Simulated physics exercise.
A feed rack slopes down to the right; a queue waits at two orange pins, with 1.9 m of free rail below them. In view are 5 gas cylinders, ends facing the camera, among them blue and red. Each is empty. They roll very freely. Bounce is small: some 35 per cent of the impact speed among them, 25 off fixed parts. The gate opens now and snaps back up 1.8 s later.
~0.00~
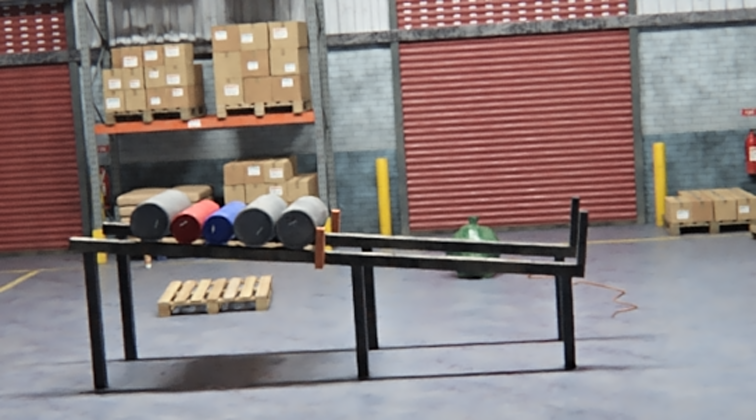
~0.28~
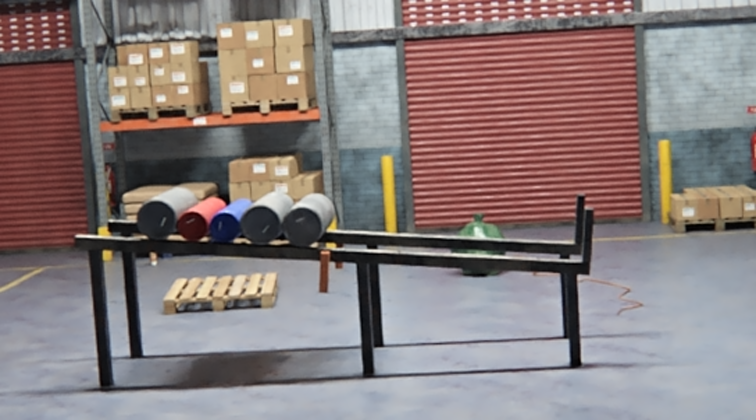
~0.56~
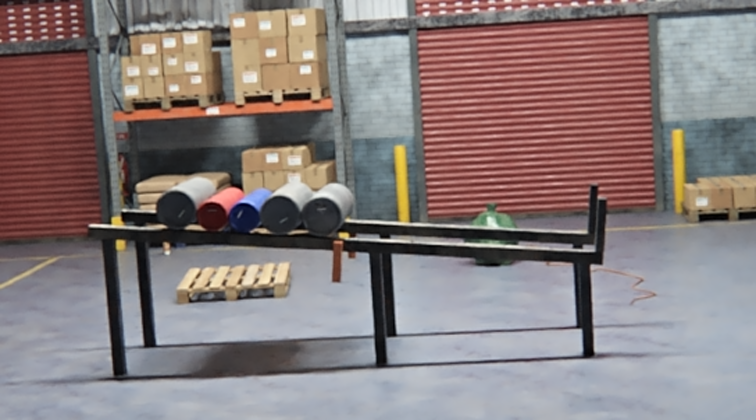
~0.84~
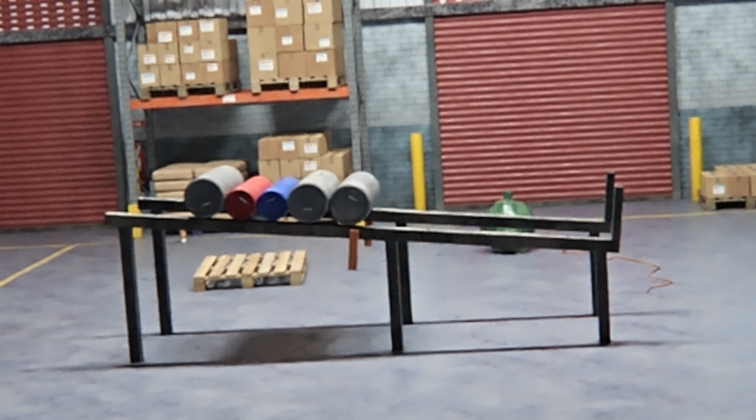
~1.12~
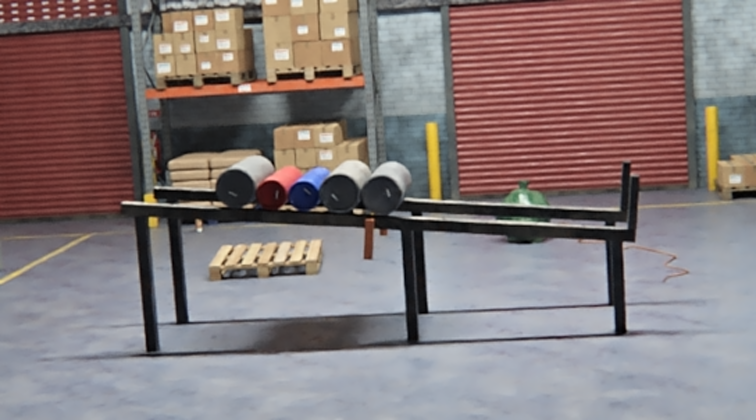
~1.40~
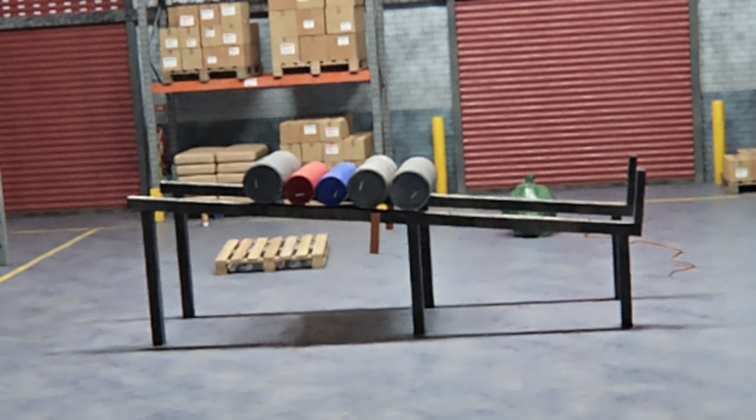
Five cylinders, grey, red and blue, rolling slowly together a short way right down a sloping black rack after orange pins drop.
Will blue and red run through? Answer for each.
The blue cylinder gets through, the red is held back.
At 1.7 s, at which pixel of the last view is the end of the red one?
Around (327, 191).
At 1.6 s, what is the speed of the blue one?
About 0.7 m/s.
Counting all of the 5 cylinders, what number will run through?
In all, 3.
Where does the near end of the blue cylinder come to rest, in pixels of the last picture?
Near (533, 201).
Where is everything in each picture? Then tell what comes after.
The first picture shows blue (217, 230), red (186, 229); pins up; the rack falls 6°.
The second picture shows blue (224, 228), red (192, 226); pins down.
The third picture shows blue (244, 218), red (212, 216); pins down; the first has rolled 5 cm.
The fourth picture shows blue (271, 206), red (239, 204); pins down; the first has rolled 15 cm.
The fifth picture shows blue (303, 196), red (271, 195); pins down; the first has rolled 25 cm.
The sixth picture shows blue (330, 191), red (299, 190); pins down; the first has rolled 40 cm.
By 1.6 s, blue is on the rails, 20 cm above the pins, rolling right; red is on the rails, 45 cm above the pins, rolling right; 2 through so far.
By 1.7 s, blue is on the rails, 15 cm above the pins, rolling right; red is on the rails, 35 cm above the pins, rolling right; 2 through so far.
By 1.8 s, blue is on the rails, 5 cm above the pins, rolling right; red is on the rails, 30 cm above the pins, rolling right; 2 through so far.
By 2.0 s, blue is in the air, 10 cm below the pins, rolling right; red is in the air, 15 cm above the pins, rolling left; 3 through so far.
Finally (3.1 s), blue is on the rails, 110 cm below the pins; red is on the rails, 15 cm above the pins; 3 through so far.
